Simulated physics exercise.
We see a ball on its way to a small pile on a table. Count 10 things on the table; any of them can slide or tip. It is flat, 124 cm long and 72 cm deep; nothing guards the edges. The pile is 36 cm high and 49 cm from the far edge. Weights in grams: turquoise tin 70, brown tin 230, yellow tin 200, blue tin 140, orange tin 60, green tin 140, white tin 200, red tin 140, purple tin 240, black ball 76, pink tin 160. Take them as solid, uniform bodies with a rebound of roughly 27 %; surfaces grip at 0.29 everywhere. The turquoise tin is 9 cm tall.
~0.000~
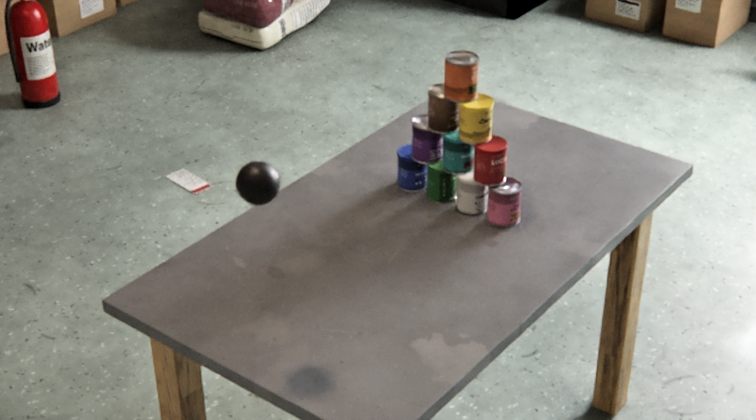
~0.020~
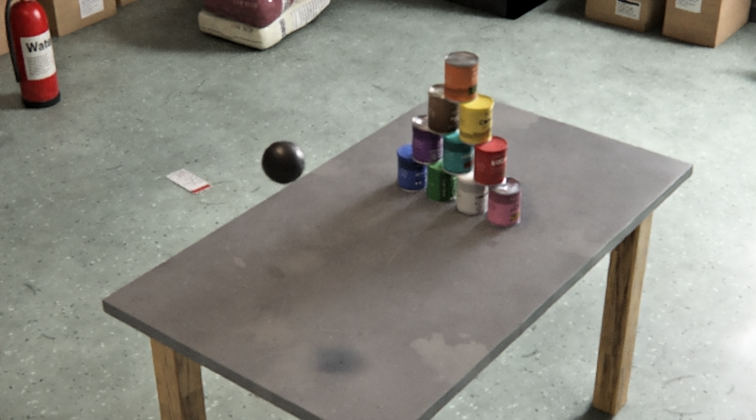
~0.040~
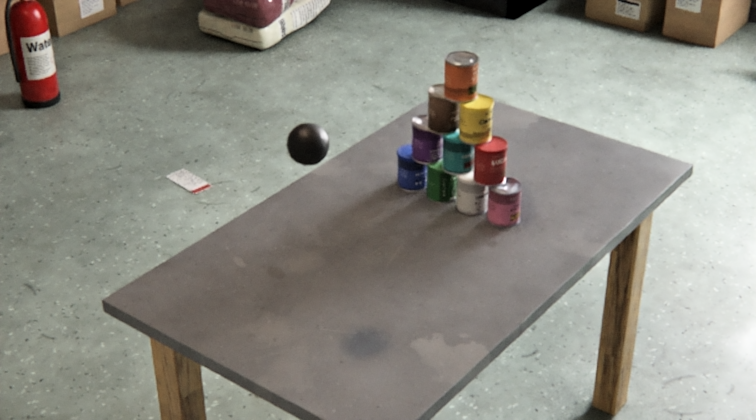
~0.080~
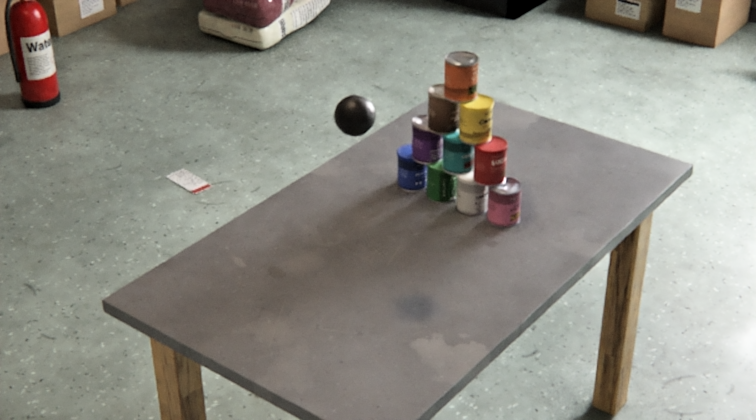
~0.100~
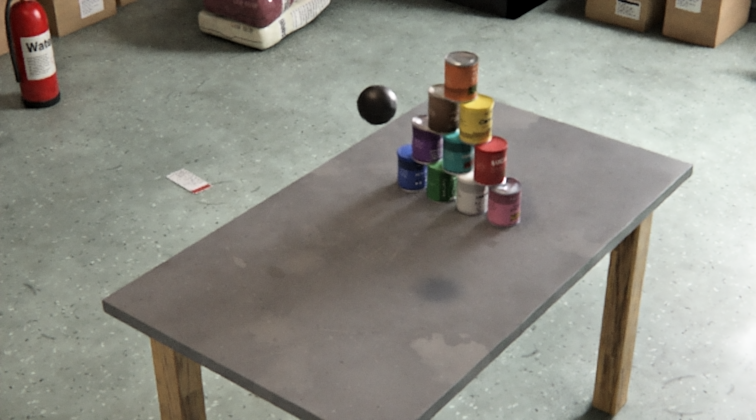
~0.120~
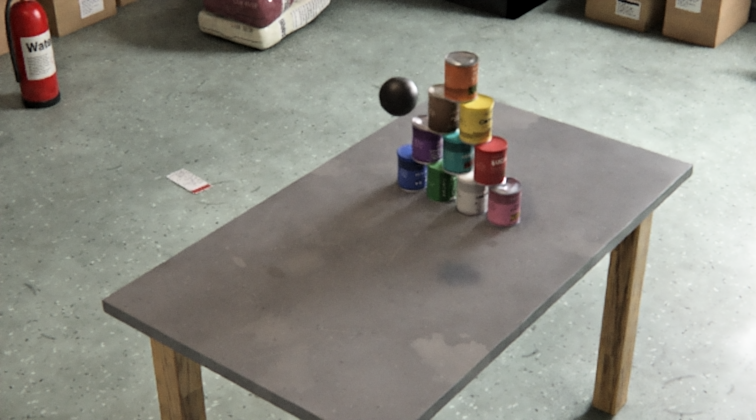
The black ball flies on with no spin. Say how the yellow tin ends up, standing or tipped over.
The yellow tin is still upright.
Around 0.32 s, black ball near (566, 112).
Around 0.52 s, black ball near (659, 84).
Around 0.72 s, black ball near (715, 139).
Around 0.92 s, black ball near (751, 187).
Finally (1.0 s), all 10 still in place (within 4 cm). Final places as that camera would see them, yellow tin near (476, 120).
